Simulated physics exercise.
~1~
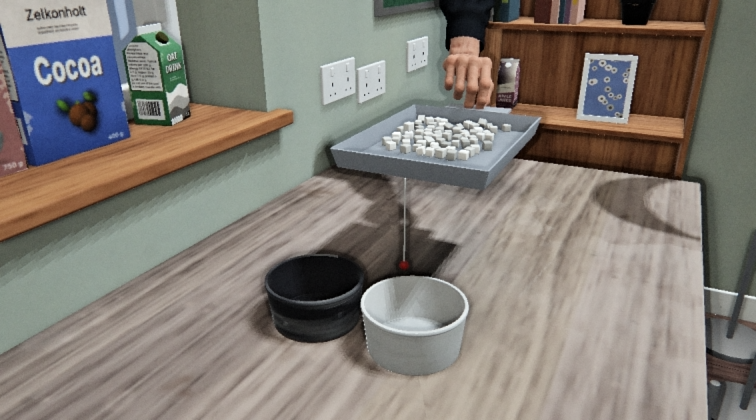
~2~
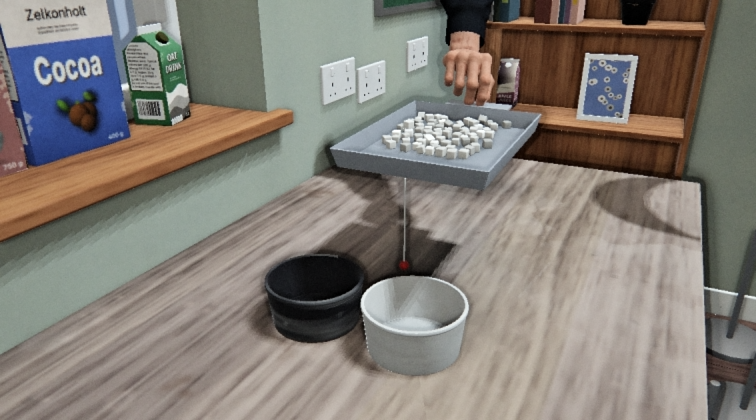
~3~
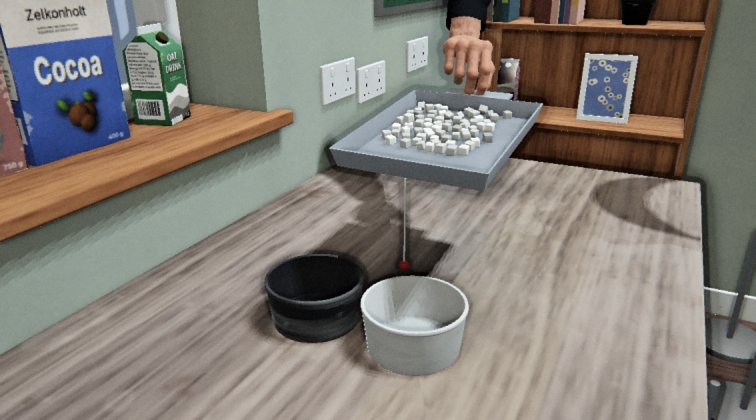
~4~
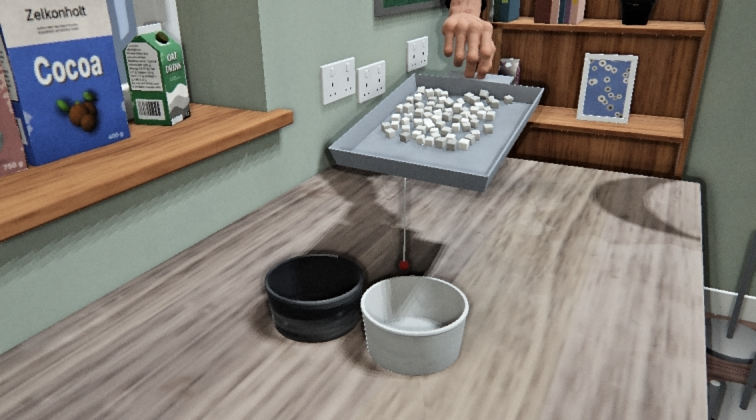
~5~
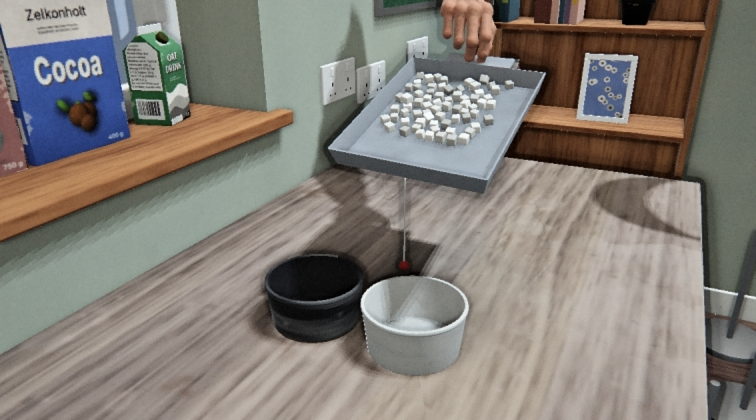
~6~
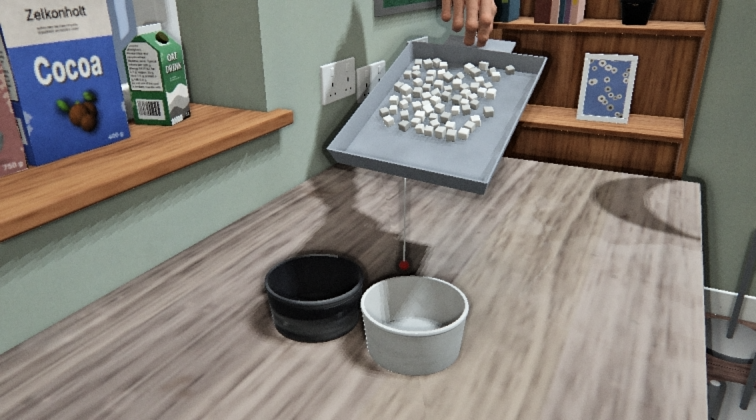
In the video, a grey tray of white cubes sits above a black bowl and a white bowl on a wooden table, and its far side rises steadily beside a hand, slanting the tray toward the viewer.
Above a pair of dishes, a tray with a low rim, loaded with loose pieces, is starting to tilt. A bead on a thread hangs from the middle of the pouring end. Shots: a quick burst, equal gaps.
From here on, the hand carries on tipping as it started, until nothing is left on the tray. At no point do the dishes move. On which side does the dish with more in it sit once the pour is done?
The rightmost dish is going to catch more.
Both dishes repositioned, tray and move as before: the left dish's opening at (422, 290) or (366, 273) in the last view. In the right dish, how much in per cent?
0 and 40 %.
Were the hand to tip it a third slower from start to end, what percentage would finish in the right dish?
That comes out at roughly 60 per cent.
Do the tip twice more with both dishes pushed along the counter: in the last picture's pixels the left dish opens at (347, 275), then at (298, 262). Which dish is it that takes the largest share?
The first time the right-side one comes out ahead, then the right-side one the second time.
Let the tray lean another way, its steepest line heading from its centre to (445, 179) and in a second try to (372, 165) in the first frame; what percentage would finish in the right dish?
That comes to 60 per cent the first time and 0 per cent the second.
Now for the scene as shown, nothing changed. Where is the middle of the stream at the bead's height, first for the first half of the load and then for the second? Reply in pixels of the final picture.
I'd say close to (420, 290) at first and close to (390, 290) later on.
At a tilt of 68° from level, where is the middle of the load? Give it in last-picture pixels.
In the last view, the load is centred near (417, 162).
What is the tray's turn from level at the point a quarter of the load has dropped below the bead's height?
Angle: Approx. 100 degrees.
Soon after the last picture, tray tipped steeply; nearly all on the tray; a stray few in the air.
A little later, tray tipped past a quarter turn; about half on the tray; about a quarter in the right dish; a stray few in the left dish; a small part outside both; about a quarter in the air.
Later still, tray tipped past a quarter turn; about half in the right dish; a small part in the left dish; about a third outside both.
At rest, tray tipped past a quarter turn; about half in the right dish; a small part in the left dish; about a third outside both.
